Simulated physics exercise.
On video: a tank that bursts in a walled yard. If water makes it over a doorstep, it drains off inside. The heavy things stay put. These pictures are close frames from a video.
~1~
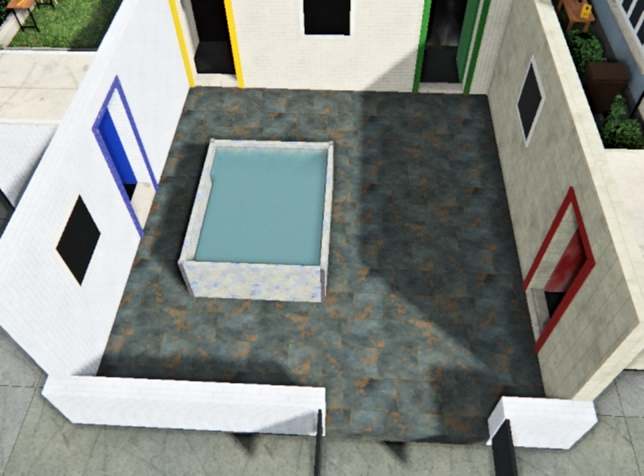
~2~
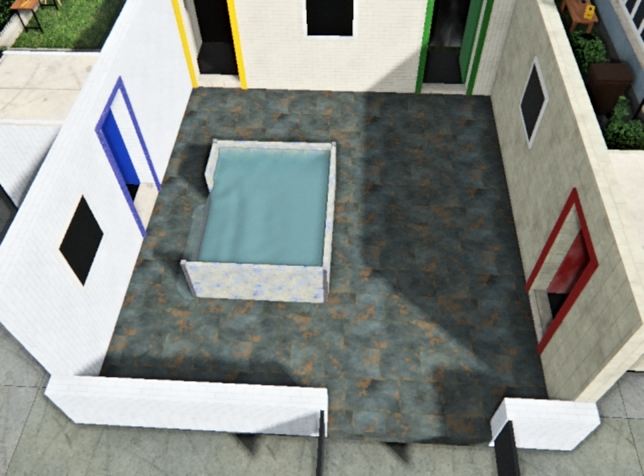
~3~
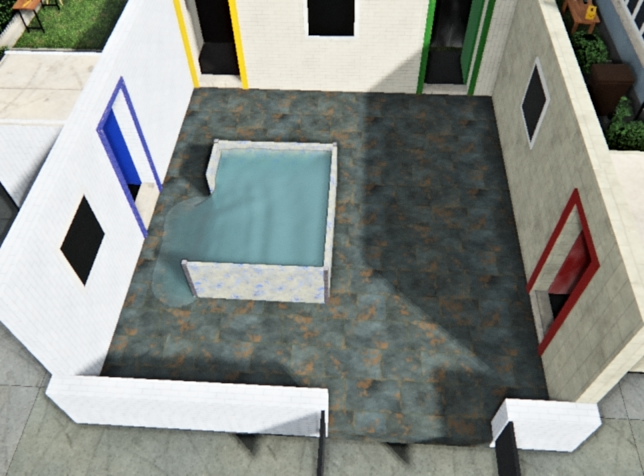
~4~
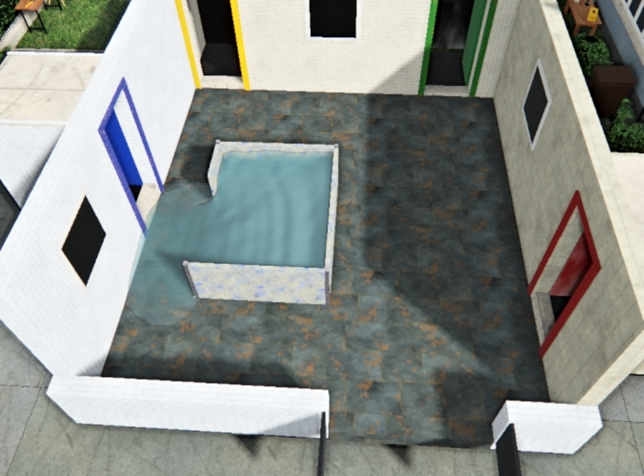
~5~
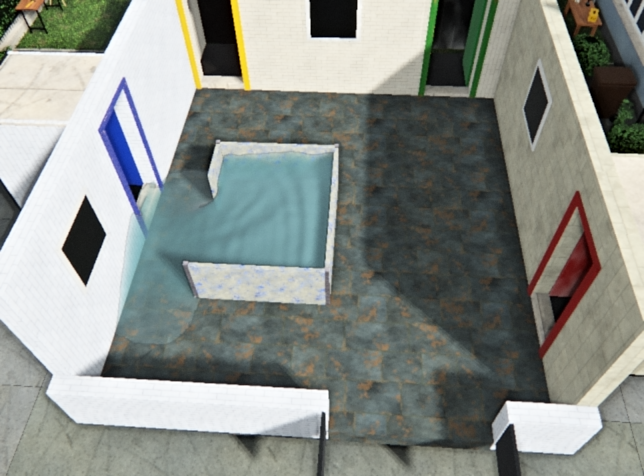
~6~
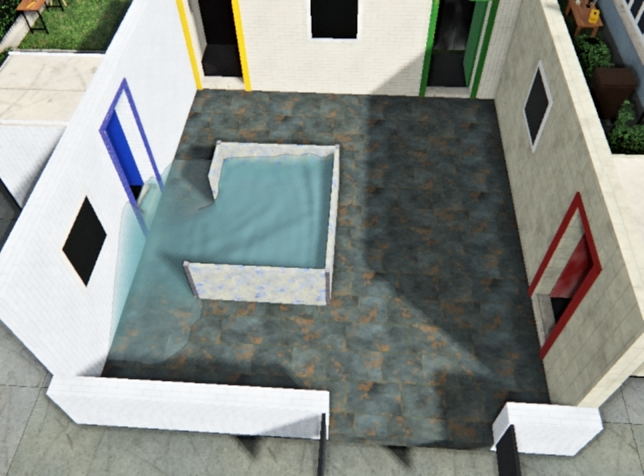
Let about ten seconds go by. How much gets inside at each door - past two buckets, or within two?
Outcome: I expect the yellow door to go over the limit. I expect the blue door to go over the limit. I expect the red door to go over the limit. I expect the green door to go over the limit.
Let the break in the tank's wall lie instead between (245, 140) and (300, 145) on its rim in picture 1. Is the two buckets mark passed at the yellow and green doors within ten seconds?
First yellow door crosses the line, then green door crosses the line.
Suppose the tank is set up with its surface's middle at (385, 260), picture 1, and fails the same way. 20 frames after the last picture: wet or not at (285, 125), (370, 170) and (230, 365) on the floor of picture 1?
Points in turn: Inundated; not reached; inundated.
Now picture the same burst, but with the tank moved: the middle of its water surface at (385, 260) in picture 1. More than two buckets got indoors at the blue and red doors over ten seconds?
Checking both: Blue door remains within limits, red door remains within limits.
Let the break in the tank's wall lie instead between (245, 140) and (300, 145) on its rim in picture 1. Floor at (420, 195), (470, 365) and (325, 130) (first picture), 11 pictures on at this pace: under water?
As listed: Not flooded, clear, covered.
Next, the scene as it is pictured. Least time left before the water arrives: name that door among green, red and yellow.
The yellow-painted one, before the others.
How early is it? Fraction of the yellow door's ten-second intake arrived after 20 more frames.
My guess is about 55 %.
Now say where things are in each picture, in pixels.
The first picture shows still water in the tank at (263, 202).
In the second picture, the front is at a hidden place, out from the gap at (206, 240).
In the third picture, the front is at (181, 205), out from the gap at (207, 241).
In the fourth picture, the front is at (161, 197), out from the gap at (208, 242).
In the fifth picture, water pours out at (209, 243) and has run to (167, 177).
In the sixth picture, the front is at (173, 163), out from the gap at (209, 243).
A moment on, water covers 20 % of the floor; the yellow door not reached, the blue door far over two buckets in, the red door not reached, the green door not reached.
Next, water covers 35 % of the floor; the yellow door under two buckets in, the blue door far over two buckets in, the red door not reached, the green door not reached.
Then, water covers 65 % of the floor; the yellow door over two buckets in, the blue door far over two buckets in, the red door wet at the sill, nothing in, the green door wet at the sill, nothing in.
Later, water covers 90 % of the floor; the yellow door far over two buckets in, the blue door far over two buckets in, the red door over two buckets in, the green door wet at the sill, nothing in.
In the end, water covers 95 % of the floor; the yellow door far over two buckets in, the blue door far over two buckets in, the red door far over two buckets in, the green door over two buckets in.
